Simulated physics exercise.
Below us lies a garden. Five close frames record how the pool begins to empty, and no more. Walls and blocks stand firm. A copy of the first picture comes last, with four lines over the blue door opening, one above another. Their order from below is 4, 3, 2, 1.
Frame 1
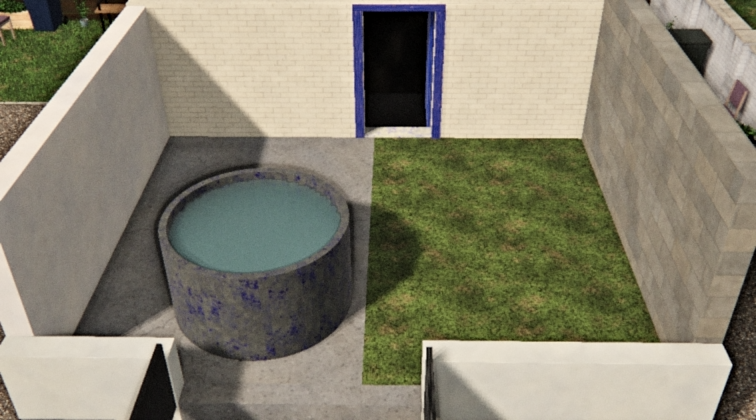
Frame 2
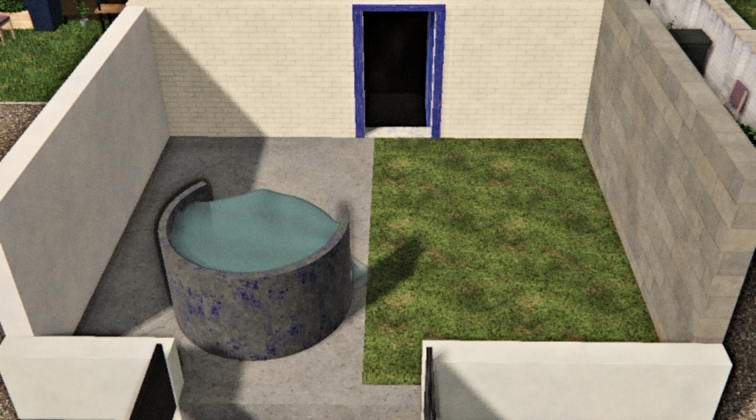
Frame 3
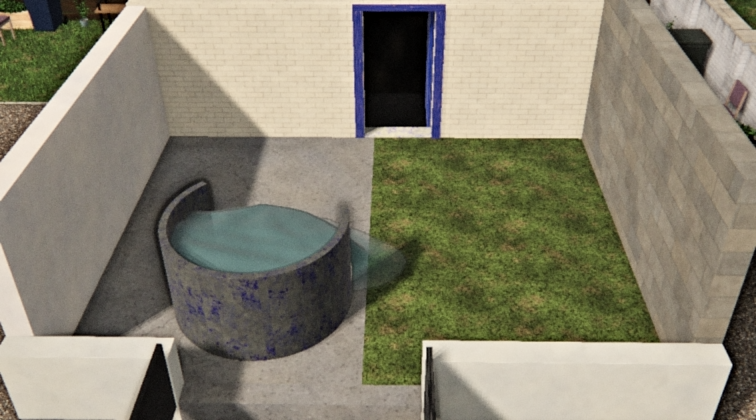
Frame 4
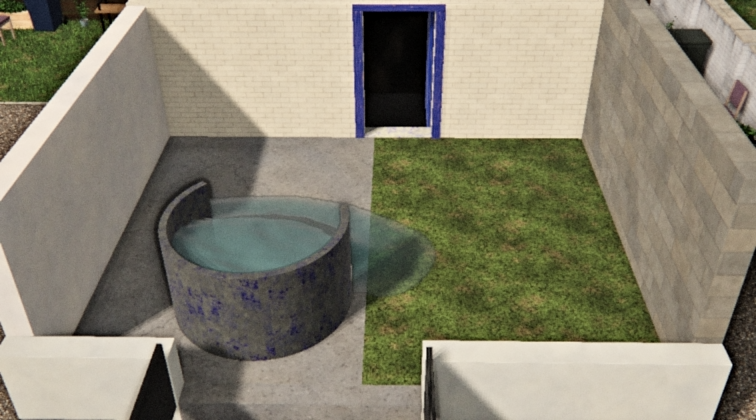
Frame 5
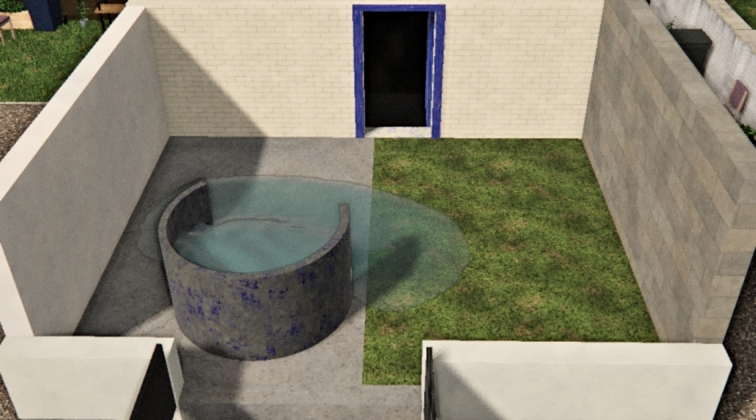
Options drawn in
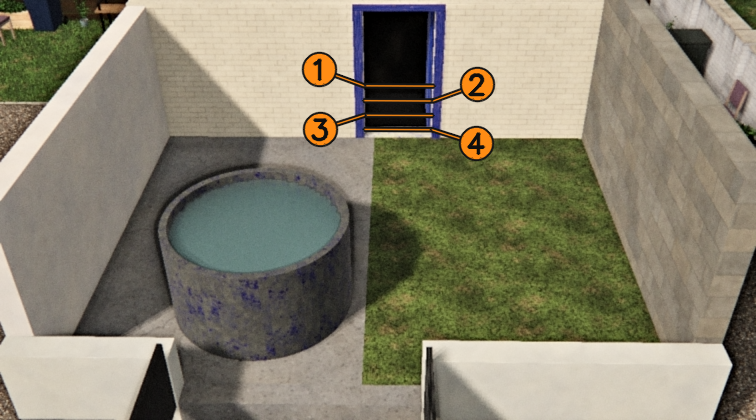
Round stone pool in a walled garden losing its back wall, water bulging out and spreading across the paving and grass.
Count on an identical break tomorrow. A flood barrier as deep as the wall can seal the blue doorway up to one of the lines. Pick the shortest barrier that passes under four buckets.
Mark 3.
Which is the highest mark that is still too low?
That is mark 4.
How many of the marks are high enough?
Three.
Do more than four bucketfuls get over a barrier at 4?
Yes, it does.
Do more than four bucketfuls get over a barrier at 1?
No.
On the marked copy, 1 at (398, 85); 2 at (398, 100); 3 at (398, 115); 4 at (398, 129); from the bottom up 4, 3, 2, 1.
If 1 is chosen, nothing gets over.
If 2 is chosen, nothing gets over.
If 3 is chosen, a splash gets over, under a bucket.
If 4 is chosen, about 12 bucketfuls get in.
